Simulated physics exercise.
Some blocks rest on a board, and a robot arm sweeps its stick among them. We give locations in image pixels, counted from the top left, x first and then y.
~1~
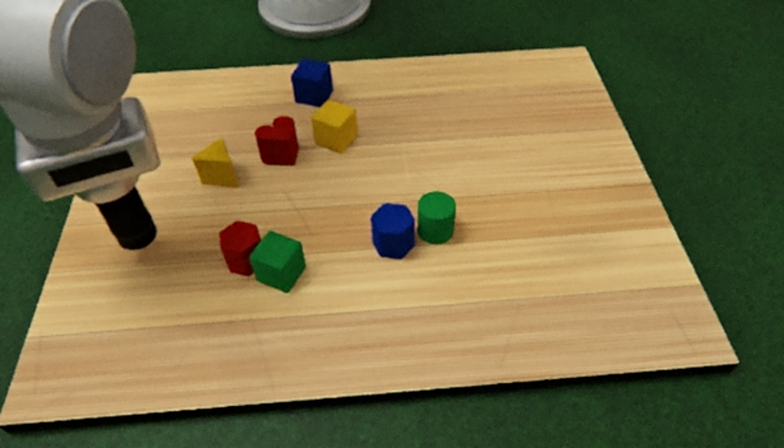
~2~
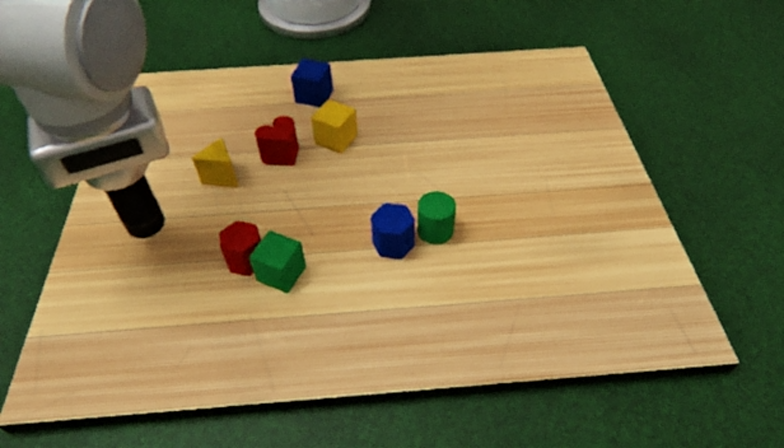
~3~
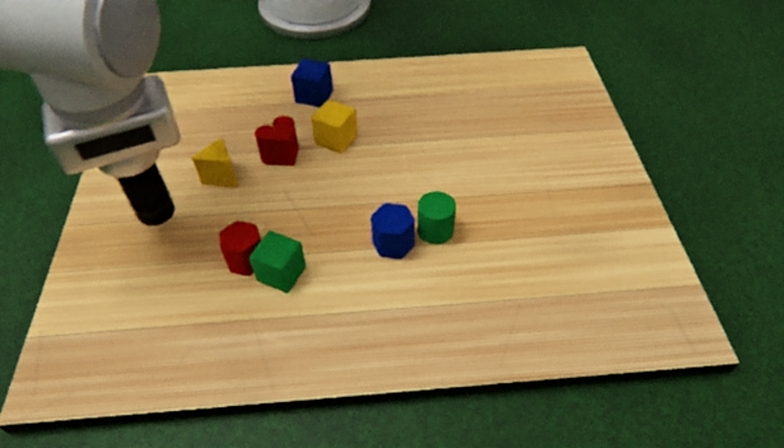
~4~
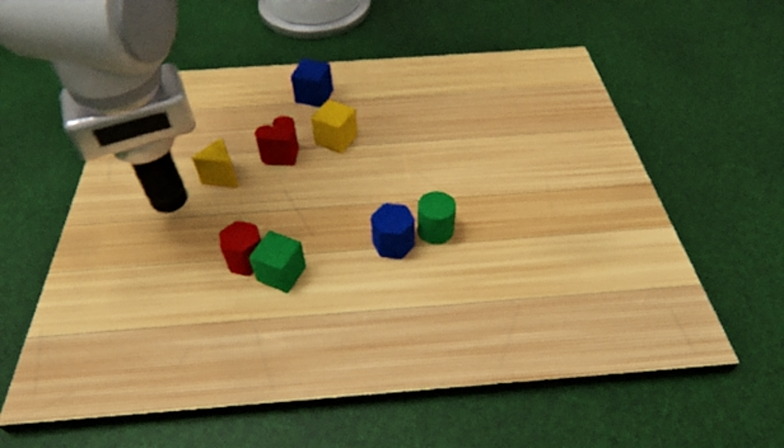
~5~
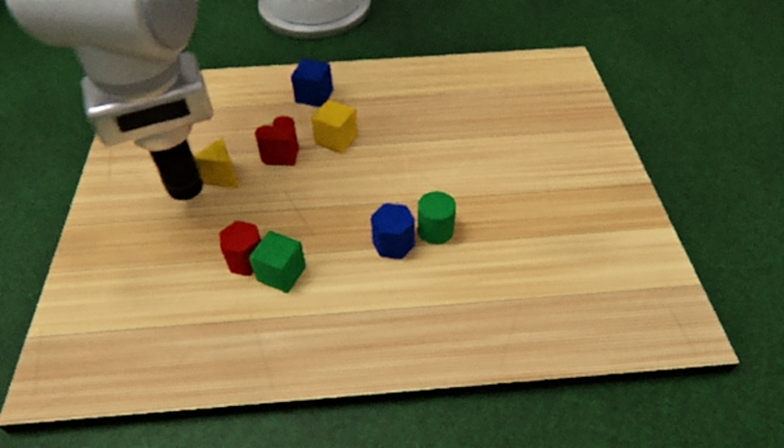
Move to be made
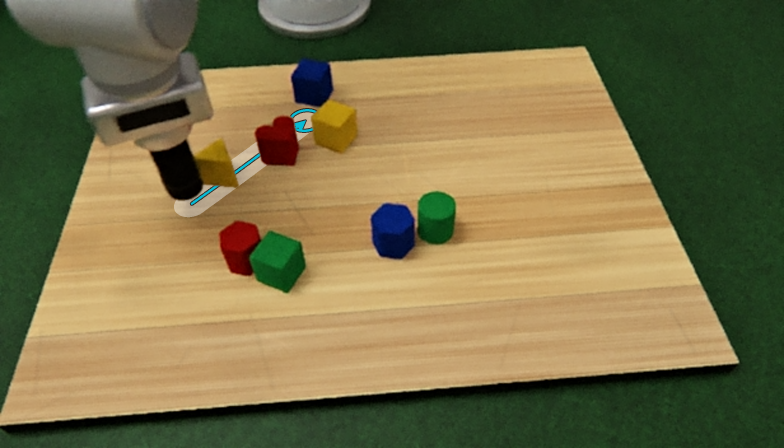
A robot arm slid its black stick up and to the right over a wooden board, coming close beside the yellow triangular block, while all the colored blocks scattered there stayed still.
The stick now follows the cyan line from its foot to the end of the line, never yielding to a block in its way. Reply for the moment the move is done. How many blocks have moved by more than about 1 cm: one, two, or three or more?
Three or more shift.
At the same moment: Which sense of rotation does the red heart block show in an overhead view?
Turns clockwise.
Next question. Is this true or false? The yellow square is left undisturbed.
The claim does not hold.
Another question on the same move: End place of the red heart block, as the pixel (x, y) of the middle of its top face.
Just about (315, 113).
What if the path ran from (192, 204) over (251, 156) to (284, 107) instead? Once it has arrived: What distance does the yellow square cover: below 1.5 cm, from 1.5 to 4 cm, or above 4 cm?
Short, under 1.5 cm.
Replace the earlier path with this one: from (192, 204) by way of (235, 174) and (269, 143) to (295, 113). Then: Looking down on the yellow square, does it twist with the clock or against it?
Looking down, it rotates anti-clockwise.
The drawn path runs straight from (192, 204) to (306, 120).
What follows on the original path. One third of the way, stick (229, 158); yellow three-sided block (245, 130), turned 20° clockwise; red heart block (280, 128).
Two thirds of the way, stick (268, 131); yellow three-sided block (274, 101), turned 20° clockwise; red heart block (300, 117), turned 85° clockwise; yellow square (341, 113), turned 20° anticlockwise.
At the end, stick (303, 105); yellow three-sided block (288, 80), turned 40° anticlockwise; red heart block (315, 113), turned 125° clockwise; blue square not moved; yellow square (348, 114), turned 35° anticlockwise.
